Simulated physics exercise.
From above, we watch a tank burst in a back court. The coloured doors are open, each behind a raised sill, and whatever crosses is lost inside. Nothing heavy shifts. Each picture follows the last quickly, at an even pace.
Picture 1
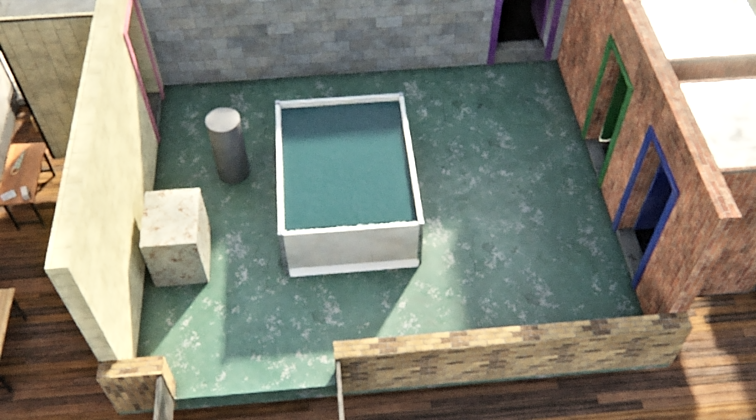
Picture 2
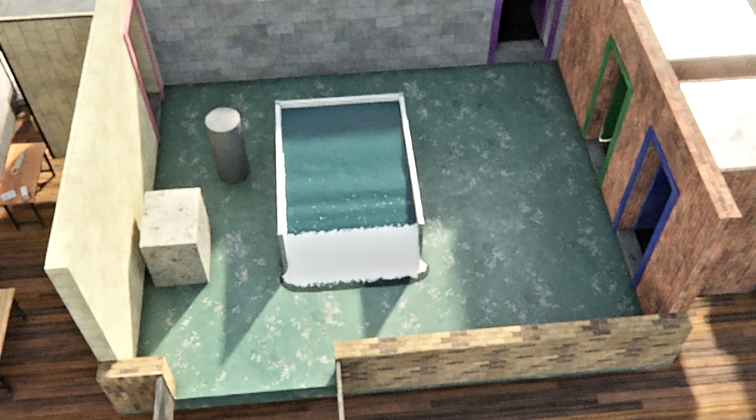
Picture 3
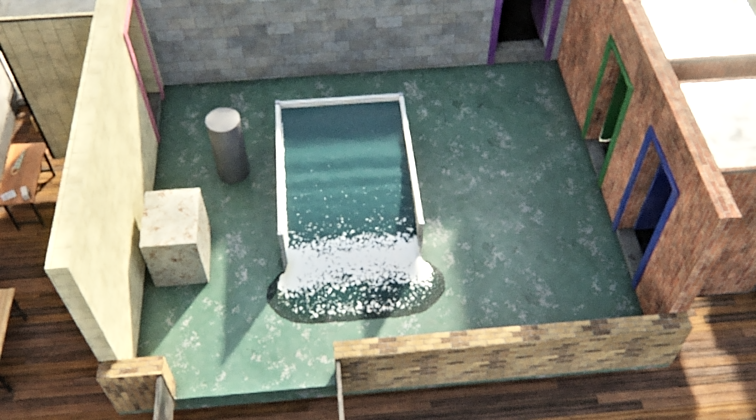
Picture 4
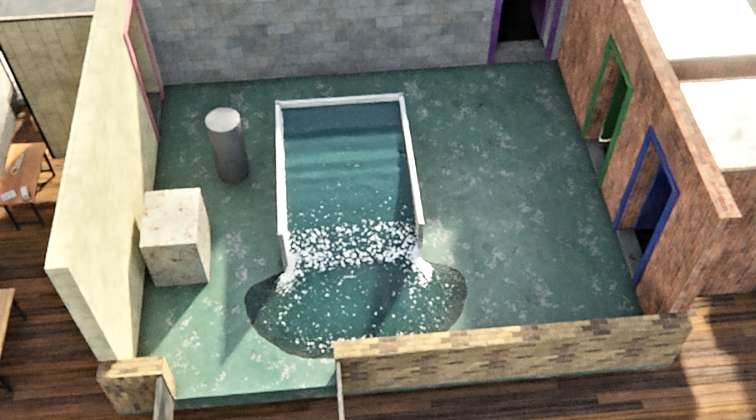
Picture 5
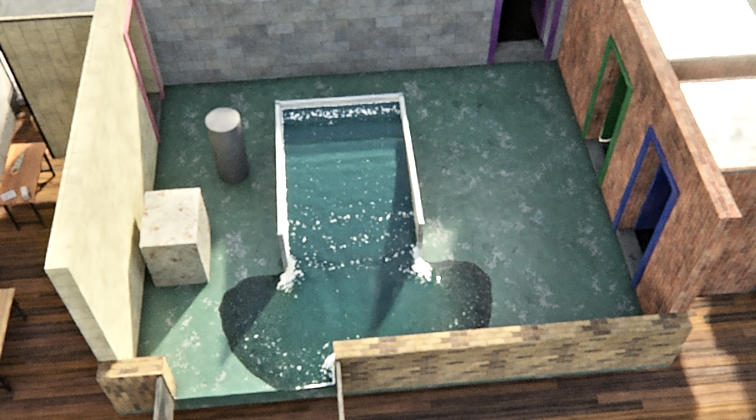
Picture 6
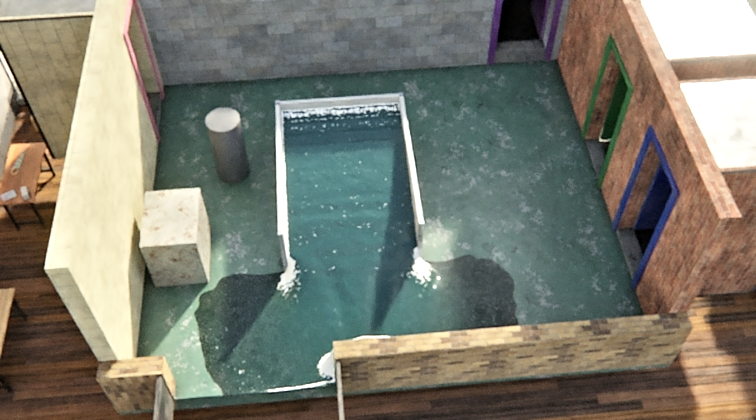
At the start, still water fills a white-walled tank in a walled court beside a grey cylinder and a pale block. The near side gives way and water pours out in white froth. It spreads over the green floor in a widening dark pool, reaching the low brick wall and the gap in it.
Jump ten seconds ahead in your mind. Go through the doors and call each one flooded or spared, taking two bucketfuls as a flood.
Blue door: Flooded, purple door: Spared, green door: Flooded, pink door: Spared.
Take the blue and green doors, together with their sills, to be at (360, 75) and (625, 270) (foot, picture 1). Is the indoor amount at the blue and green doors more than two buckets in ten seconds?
My reading: Blue stays within the limit, green exceeds the limit.
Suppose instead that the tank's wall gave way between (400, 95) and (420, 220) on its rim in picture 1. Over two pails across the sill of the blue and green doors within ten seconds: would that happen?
I think the blue door crosses the limit and the green door crosses the limit.
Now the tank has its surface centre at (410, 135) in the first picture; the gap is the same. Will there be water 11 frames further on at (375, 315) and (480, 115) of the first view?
Point 1: Soaked through; point 2: Not wet.
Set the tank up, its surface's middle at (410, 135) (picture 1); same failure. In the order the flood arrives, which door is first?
It's the door marked blue, in my view.
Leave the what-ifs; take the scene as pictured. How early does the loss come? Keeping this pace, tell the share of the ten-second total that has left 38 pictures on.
That comes to 90 per cent, as I work it out.
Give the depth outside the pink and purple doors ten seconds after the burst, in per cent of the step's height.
I'd put it at close to 60 and 30 per cent.
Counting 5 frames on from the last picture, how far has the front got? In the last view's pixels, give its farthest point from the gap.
Look around (646, 341).
A moment on, water covers 25 % of the floor; the blue door not reached, the purple door not reached, the green door not reached, the pink door not reached.
Next, water covers 30 % of the floor; the blue door under two buckets in, the purple door not reached, the green door not reached, the pink door not reached.
Then, water covers 50 % of the floor; the blue door far over two buckets in, the purple door not reached, the green door under two buckets in, the pink door not reached.
Later, water covers 85 % of the floor; the blue door far over two buckets in, the purple door wet at the sill, nothing in, the green door over two buckets in, the pink door wet at the sill, nothing in.
In the end, water covers 100 % of the floor; the blue door far over two buckets in, the purple door wet at the sill, nothing in, the green door over two buckets in, the pink door wet at the sill, nothing in.
